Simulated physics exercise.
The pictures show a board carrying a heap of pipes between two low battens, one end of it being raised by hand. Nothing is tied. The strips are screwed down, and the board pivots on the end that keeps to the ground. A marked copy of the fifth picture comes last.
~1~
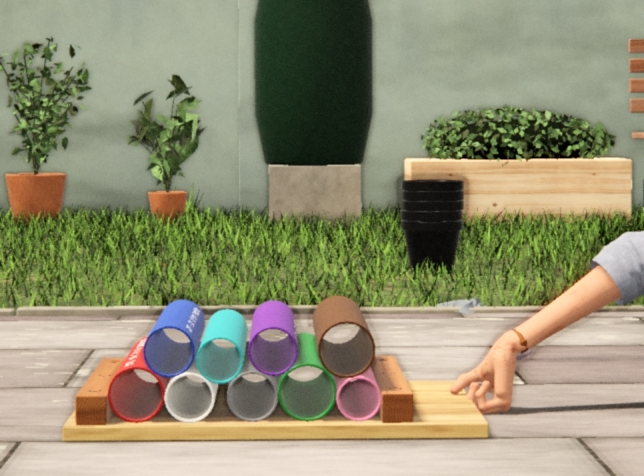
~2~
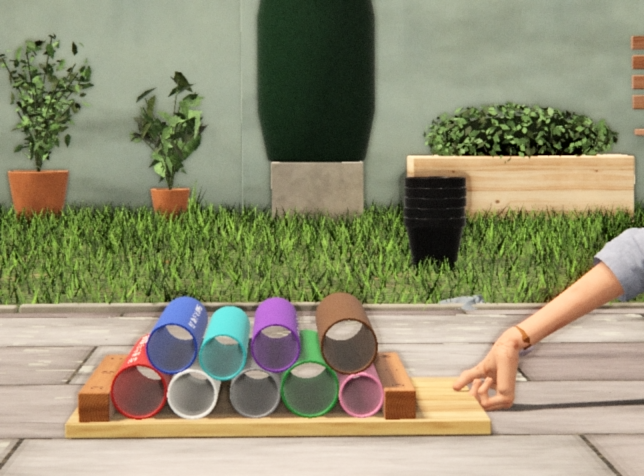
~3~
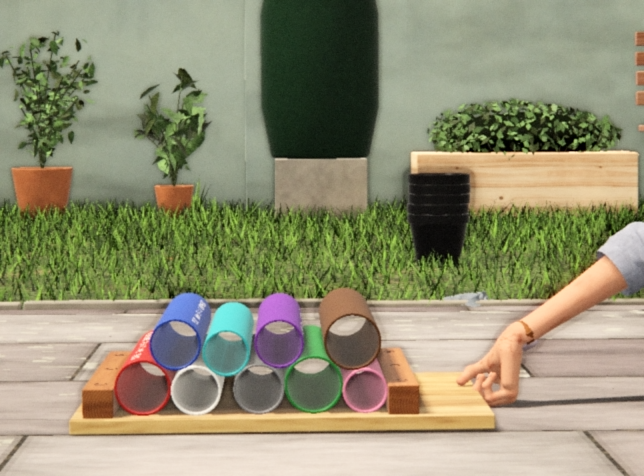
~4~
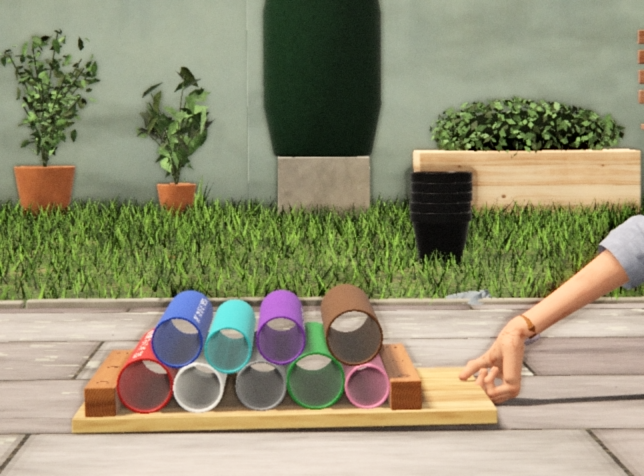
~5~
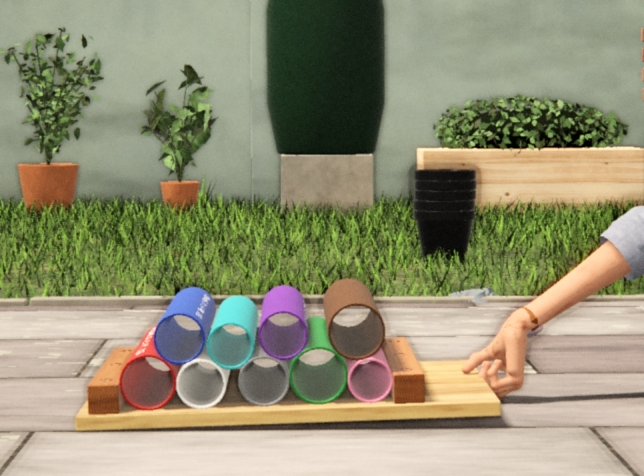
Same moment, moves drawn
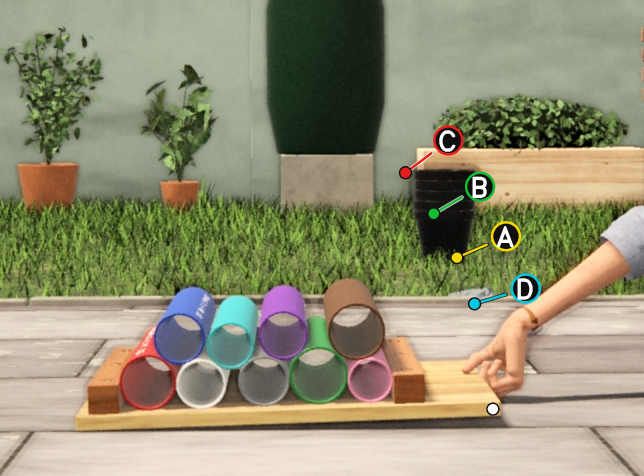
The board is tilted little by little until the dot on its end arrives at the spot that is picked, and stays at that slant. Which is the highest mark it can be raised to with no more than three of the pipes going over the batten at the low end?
The answer is mark C.
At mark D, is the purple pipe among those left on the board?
Yes.
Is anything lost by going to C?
Yes.
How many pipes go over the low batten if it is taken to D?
At D the number is none.
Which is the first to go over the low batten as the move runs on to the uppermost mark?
First is the blue one.
On the marked copy, A at (457, 258); B at (434, 214); C at (405, 172); D at (474, 304); the white dot at (493, 409).
Following C. Soon after the start, board at 20°.
Later, board at 37°.
In the end, board at 37°, three over the low batten (turquoise, purple, blue).
As for the rest, A none over the low batten; B three over the low batten (turquoise, purple, blue); D none over the low batten.
